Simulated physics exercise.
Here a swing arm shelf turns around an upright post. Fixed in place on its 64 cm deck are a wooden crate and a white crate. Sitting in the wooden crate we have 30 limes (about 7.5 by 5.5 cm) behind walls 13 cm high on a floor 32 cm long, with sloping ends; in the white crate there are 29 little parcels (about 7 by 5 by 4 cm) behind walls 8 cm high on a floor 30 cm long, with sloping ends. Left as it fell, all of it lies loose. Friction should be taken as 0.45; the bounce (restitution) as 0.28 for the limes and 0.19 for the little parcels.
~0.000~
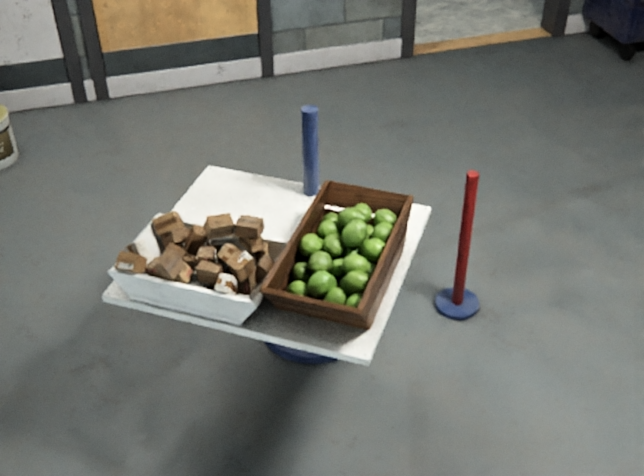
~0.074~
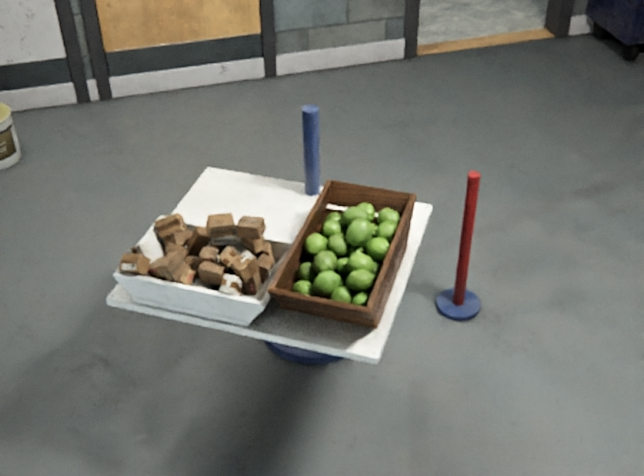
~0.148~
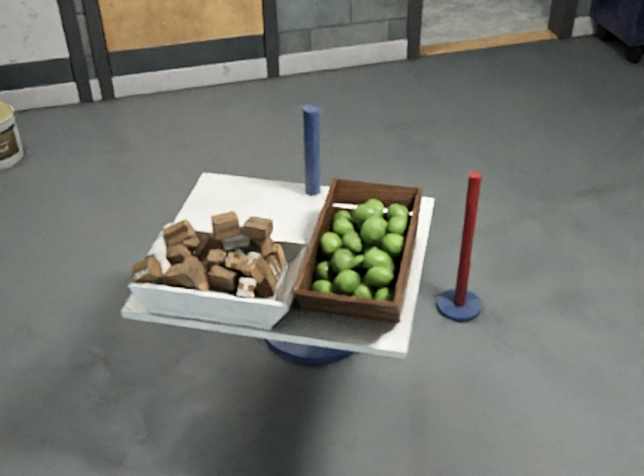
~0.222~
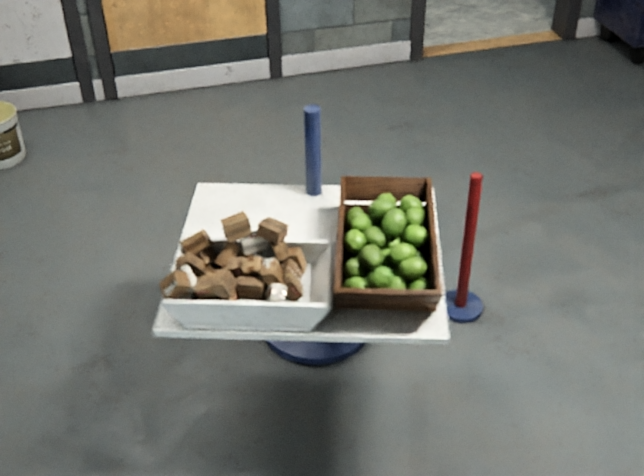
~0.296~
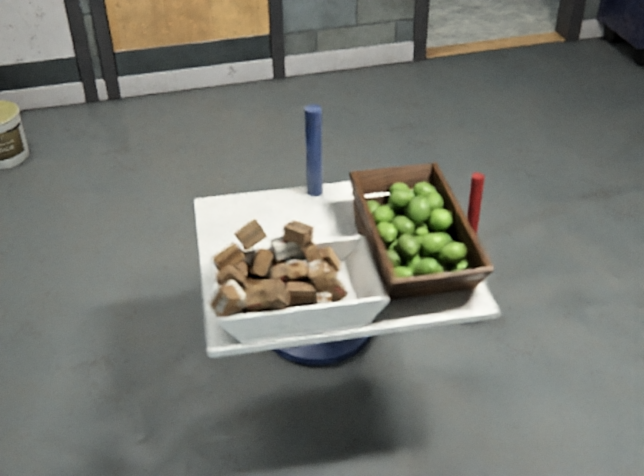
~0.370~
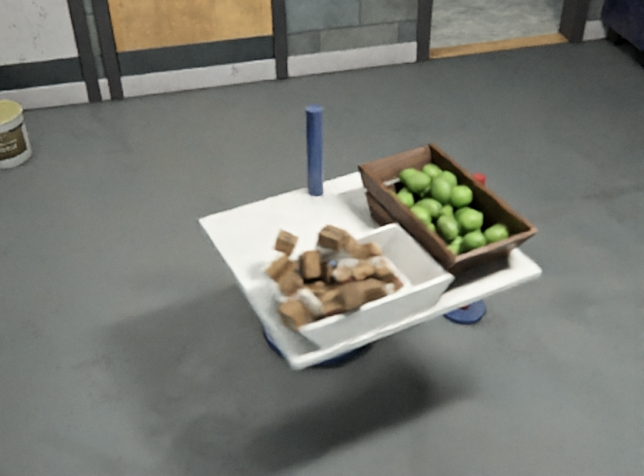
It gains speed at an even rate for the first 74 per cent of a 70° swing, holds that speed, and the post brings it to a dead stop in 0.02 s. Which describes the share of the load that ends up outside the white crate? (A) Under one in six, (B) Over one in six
Answer: B.
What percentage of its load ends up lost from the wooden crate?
For the wooden crate, 0 percent.
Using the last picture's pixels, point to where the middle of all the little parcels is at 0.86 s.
(448, 258).
After 0.44 s, end of the swing.
After 0.52 s, wooden crate 30 in, 0 out and white crate 25 in, 4 out.
After 0.64 s, wooden crate 30 in, 0 out and white crate 23 in, 6 out.
After 0.86 s, wooden crate 30 in, 0 out and white crate 22 in, 7 out.
Outcome (at 1.30 s), wooden crate 30 in, 0 out and white crate 21 in, 8 out. Asked share, 8 of 29, 28 per cent.
